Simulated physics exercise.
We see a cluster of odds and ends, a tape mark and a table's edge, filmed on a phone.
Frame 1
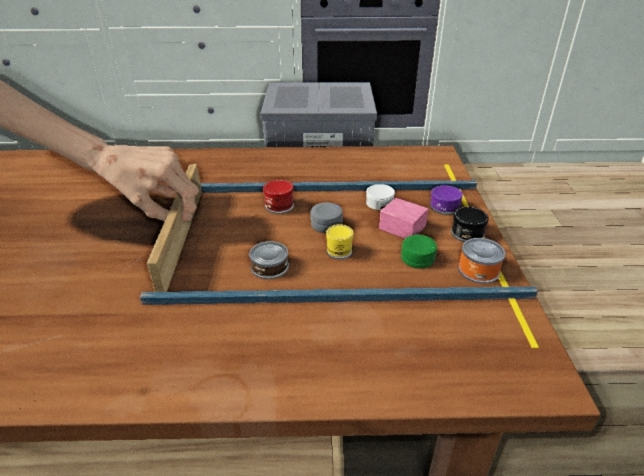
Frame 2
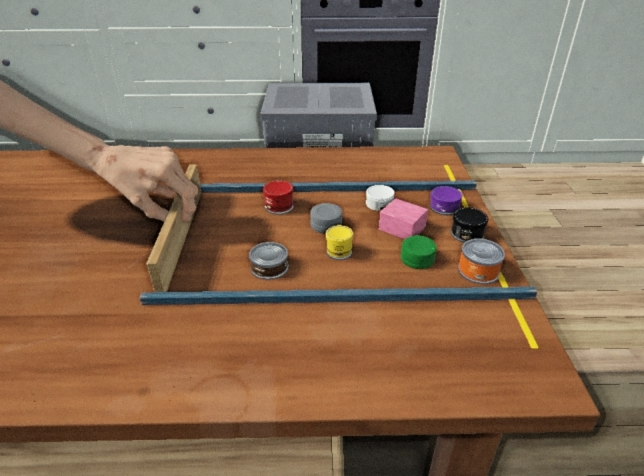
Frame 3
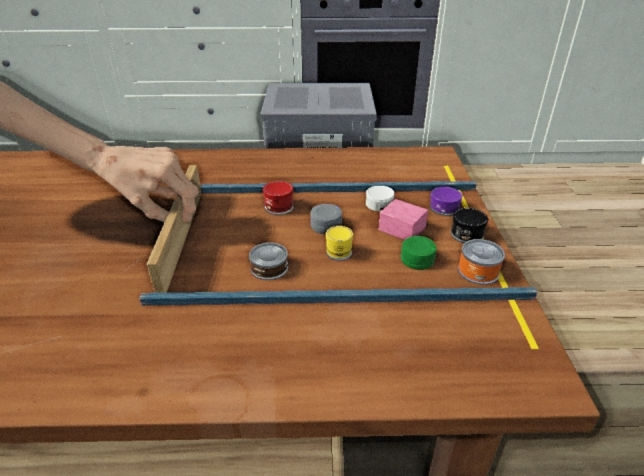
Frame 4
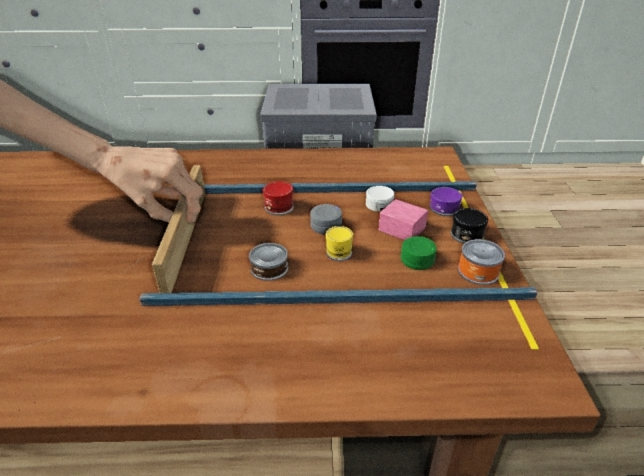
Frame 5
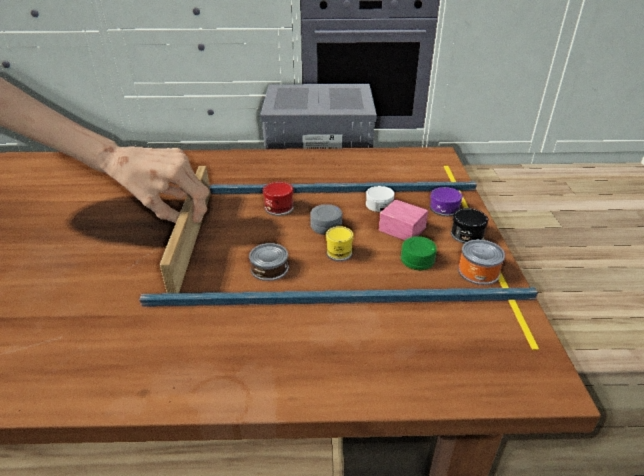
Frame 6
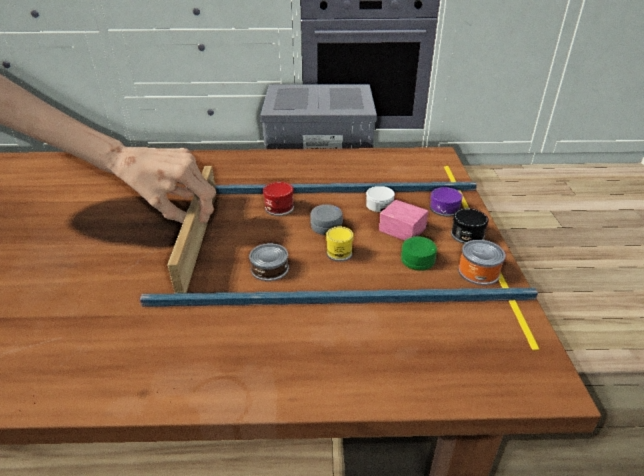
At the start, a hand holds a wooden board upright between two blue strips on a table, left of scattered small tins, pots and a pink block. The board stays nearly still, then the hand slides it a short way right, not touching the objects, which stay in place.
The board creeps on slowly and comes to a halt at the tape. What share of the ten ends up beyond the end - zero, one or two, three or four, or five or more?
I expect five or more pieces to come off the table.
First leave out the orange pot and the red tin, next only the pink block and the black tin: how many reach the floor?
Result, first then second: 4, 4.
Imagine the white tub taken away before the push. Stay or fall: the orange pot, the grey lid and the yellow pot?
Orange pot - gone, grey lid - safe, yellow pot - safe.
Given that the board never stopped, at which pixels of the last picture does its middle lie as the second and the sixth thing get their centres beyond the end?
The first puts it near (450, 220), the next near (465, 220).
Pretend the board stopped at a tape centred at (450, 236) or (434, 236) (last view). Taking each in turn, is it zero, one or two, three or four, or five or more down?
The falls would be either one or two; 1 or 2.
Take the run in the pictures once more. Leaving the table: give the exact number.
Altogether the count is 6.
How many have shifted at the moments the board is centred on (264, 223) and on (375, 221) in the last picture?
First 2 and then 7.
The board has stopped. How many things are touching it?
Total: 4.
A little later, none off yet; black tin at rest near (469, 226); orange pot at rest near (481, 262); purple pot at rest near (446, 202).
Next, none off yet; black tin moving near (476, 227); orange pot at rest near (481, 262); purple pot moving near (453, 202).
When it is over, the number that fall off is five or more; down, white tub, pink block, green lid, purple pot, orange pot and black tin.
